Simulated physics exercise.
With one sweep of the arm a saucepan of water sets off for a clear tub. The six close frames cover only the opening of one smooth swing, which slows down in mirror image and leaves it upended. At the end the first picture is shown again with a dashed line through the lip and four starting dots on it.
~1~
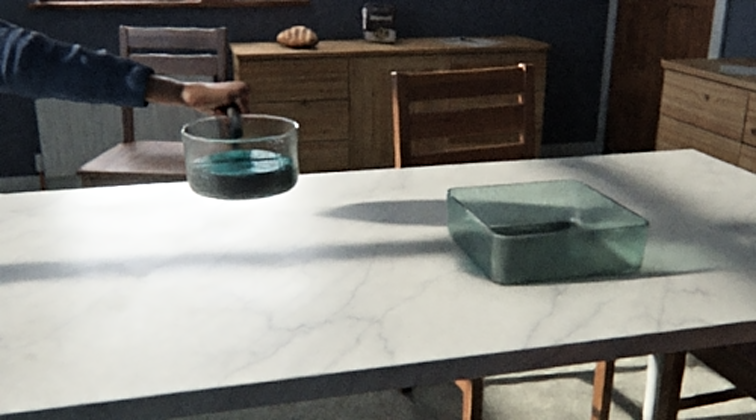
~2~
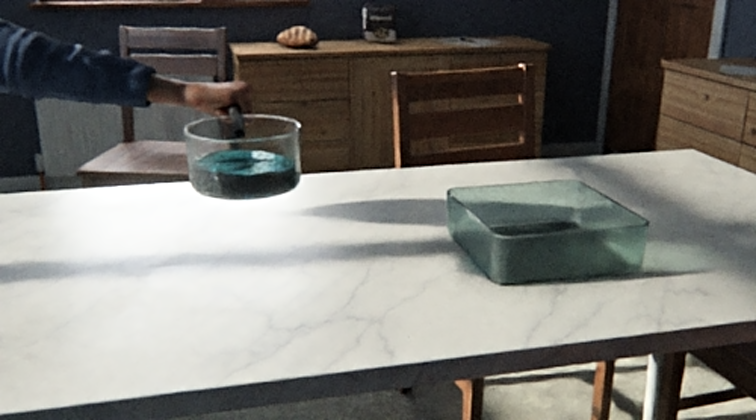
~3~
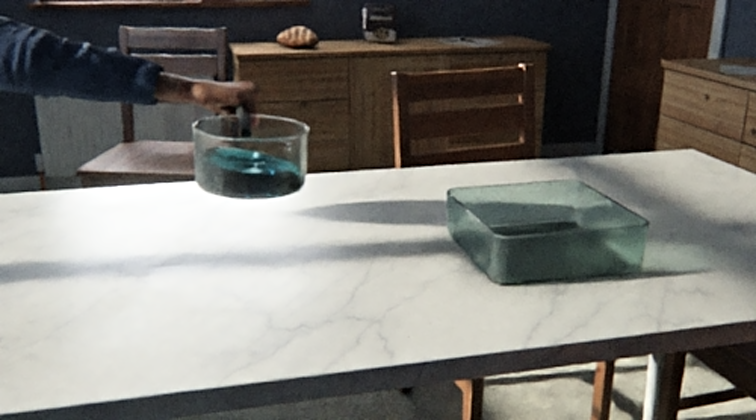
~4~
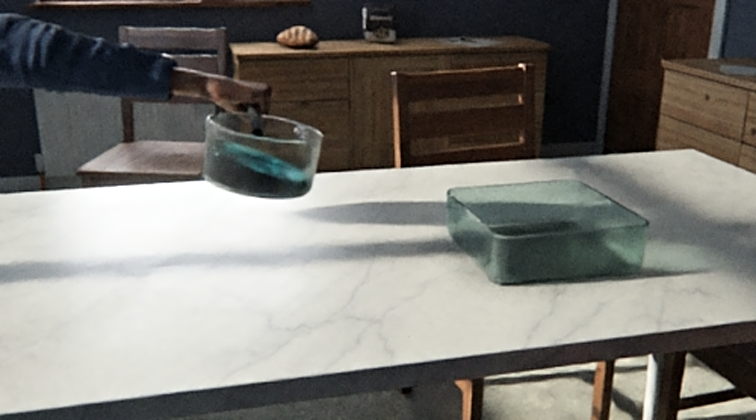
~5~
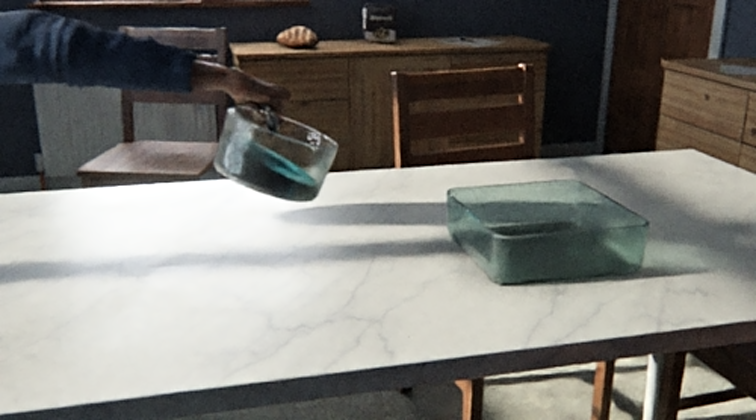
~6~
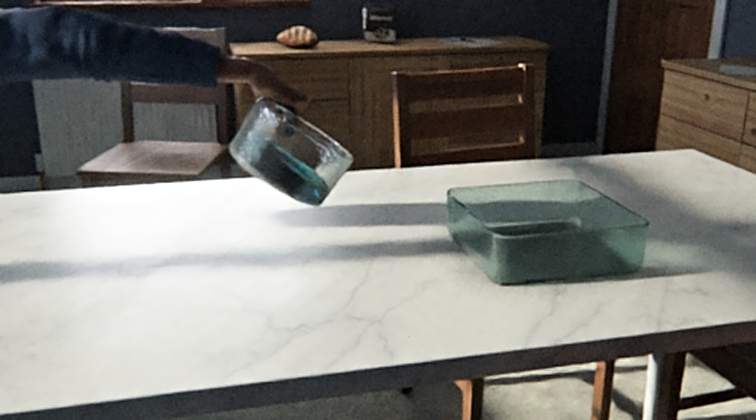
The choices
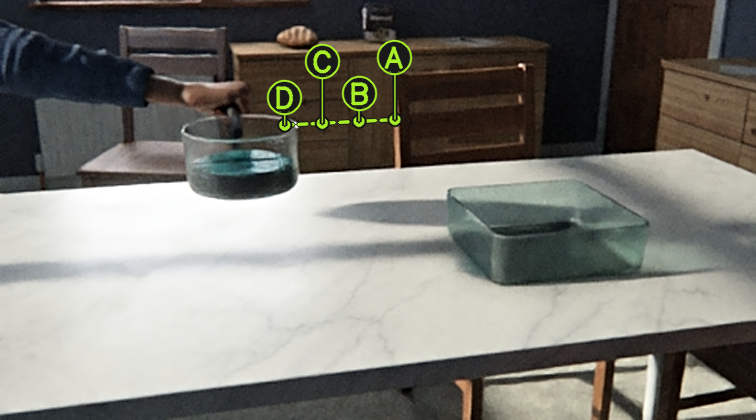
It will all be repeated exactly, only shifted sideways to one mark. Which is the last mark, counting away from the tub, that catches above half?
C will do.
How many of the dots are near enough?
Three.
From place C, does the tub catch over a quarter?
Yes, clearly.
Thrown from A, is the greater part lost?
No.
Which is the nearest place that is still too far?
The answer is D.
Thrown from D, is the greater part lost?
Yes, that goes wrong.
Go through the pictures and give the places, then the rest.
Upright, lip at (296, 124); tub from (492, 284) to (639, 269); nothing has left yet.
Upright, lip at (298, 124); nothing has left yet.
Tipped about 3°, lip at (306, 127); nothing has left yet.
Tipped about 10°, lip at (319, 133); nothing has left yet.
Tipped about 21°, lip at (335, 143); nothing has left yet.
Tipped about 34°, lip at (351, 155); nothing has left yet.
On the marked copy, A at (394, 119); B at (359, 121); C at (322, 123); D at (284, 125).
With A, about 77 % lands in the tub, 9 % falls short and 15 % goes beside or beyond.
With B, about 68 % lands in the tub, 5 % falls short and 28 % goes beside or beyond.
With C, about 64 % lands in the tub, 13 % falls short and 23 % goes beside or beyond.
With D, about 20 % lands in the tub, 75 % falls short and 6 % goes beside or beyond.
